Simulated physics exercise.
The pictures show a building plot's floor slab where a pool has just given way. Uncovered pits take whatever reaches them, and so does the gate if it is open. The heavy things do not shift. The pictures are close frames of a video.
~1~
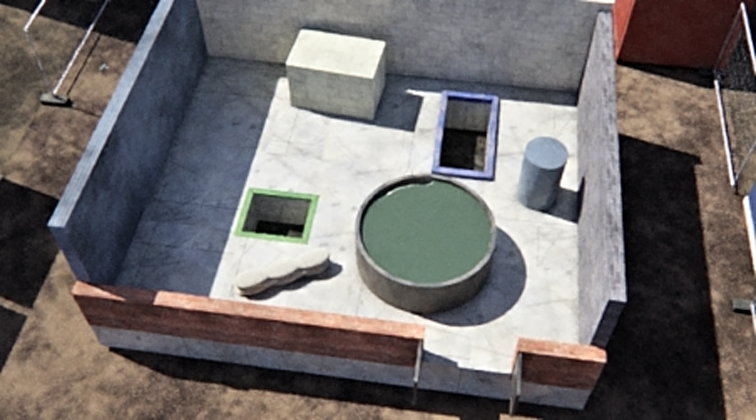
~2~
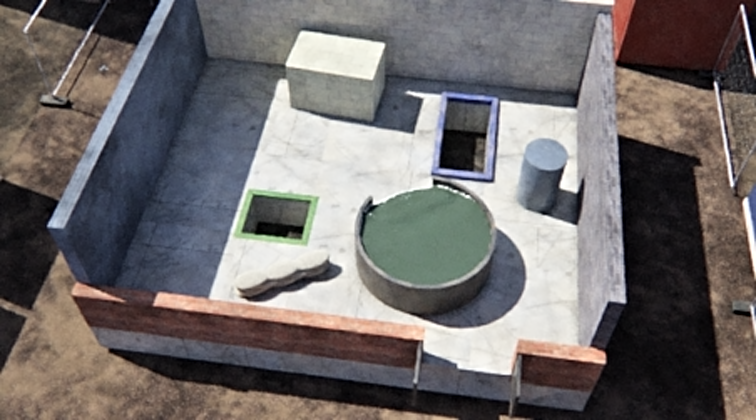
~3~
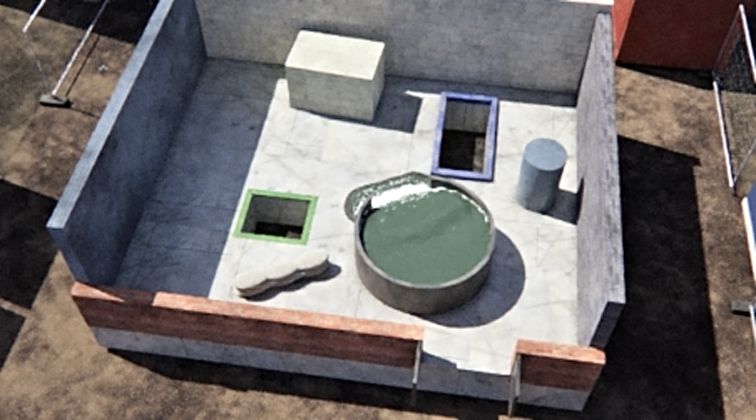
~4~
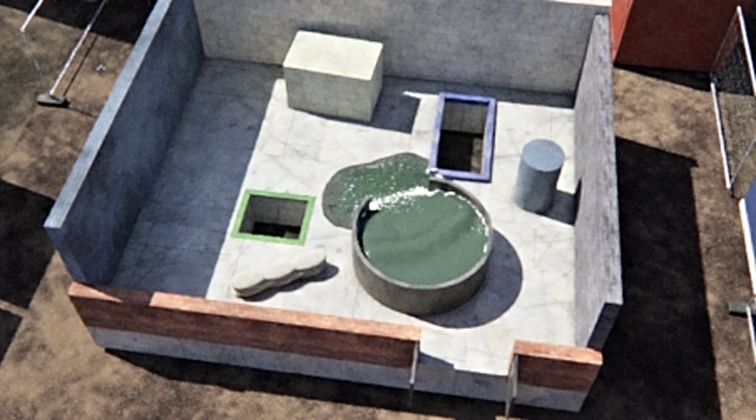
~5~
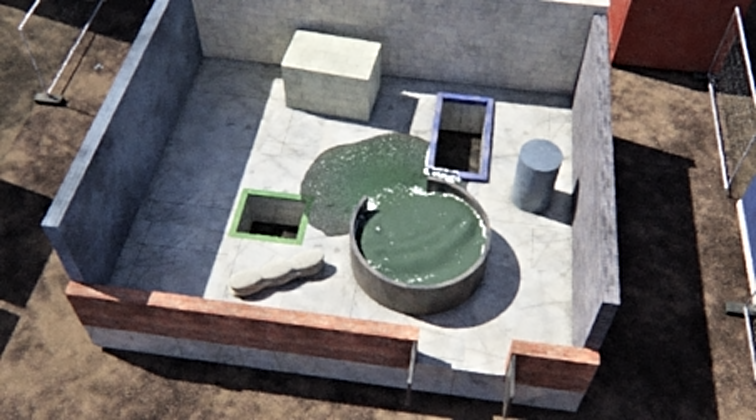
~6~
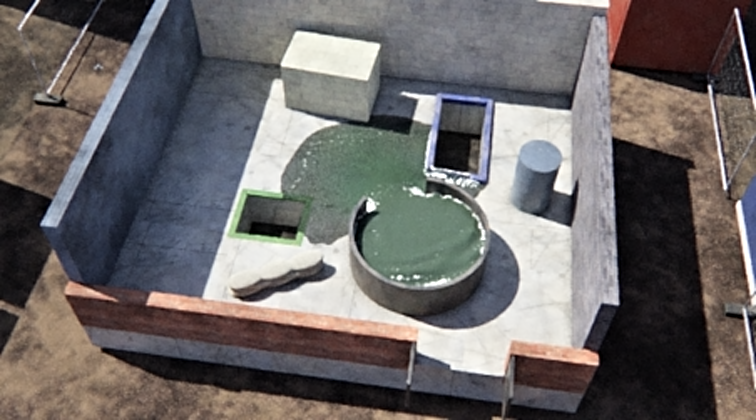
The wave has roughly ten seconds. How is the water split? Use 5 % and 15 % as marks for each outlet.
In the end: The gate takes not even 5 %; the green pit takes between 5 and 15 %; the blue pit takes not even 5 %.
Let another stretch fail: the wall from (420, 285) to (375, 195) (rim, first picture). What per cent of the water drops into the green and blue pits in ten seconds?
Per cent: Green 35, blue 0.
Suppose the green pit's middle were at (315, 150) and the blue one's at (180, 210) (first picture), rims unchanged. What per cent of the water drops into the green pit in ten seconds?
Roughly, in per cent: Green 35.
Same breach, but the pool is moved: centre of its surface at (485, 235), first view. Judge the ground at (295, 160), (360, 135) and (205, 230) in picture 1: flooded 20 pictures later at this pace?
As listed: Wet, awash, dry.
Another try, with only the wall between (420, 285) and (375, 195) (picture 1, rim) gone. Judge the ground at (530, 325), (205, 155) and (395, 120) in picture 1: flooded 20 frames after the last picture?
In turn: Covered, wet, dry.
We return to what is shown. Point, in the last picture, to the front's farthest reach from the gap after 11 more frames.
I would point to (202, 61).
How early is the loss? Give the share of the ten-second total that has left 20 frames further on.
I make it 15 per cent.
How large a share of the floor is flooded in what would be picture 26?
Close to 45 %.
A moment on, water covers 30 % of the floor; the gate 0 %, the green pit 1 %, the blue pit 0 %.
Next, water covers 40 % of the floor; the gate 0 %, the green pit 1 %, the blue pit 1 %.
Then, water covers 45 % of the floor; the gate 0 %, the green pit 1 %, the blue pit 1 %.
Later, water covers 70 % of the floor; the gate 0 %, the green pit 2 %, the blue pit 2 %.
In the end, water covers 95 % of the floor; the gate 1 %, the green pit 9 %, the blue pit 2 %.
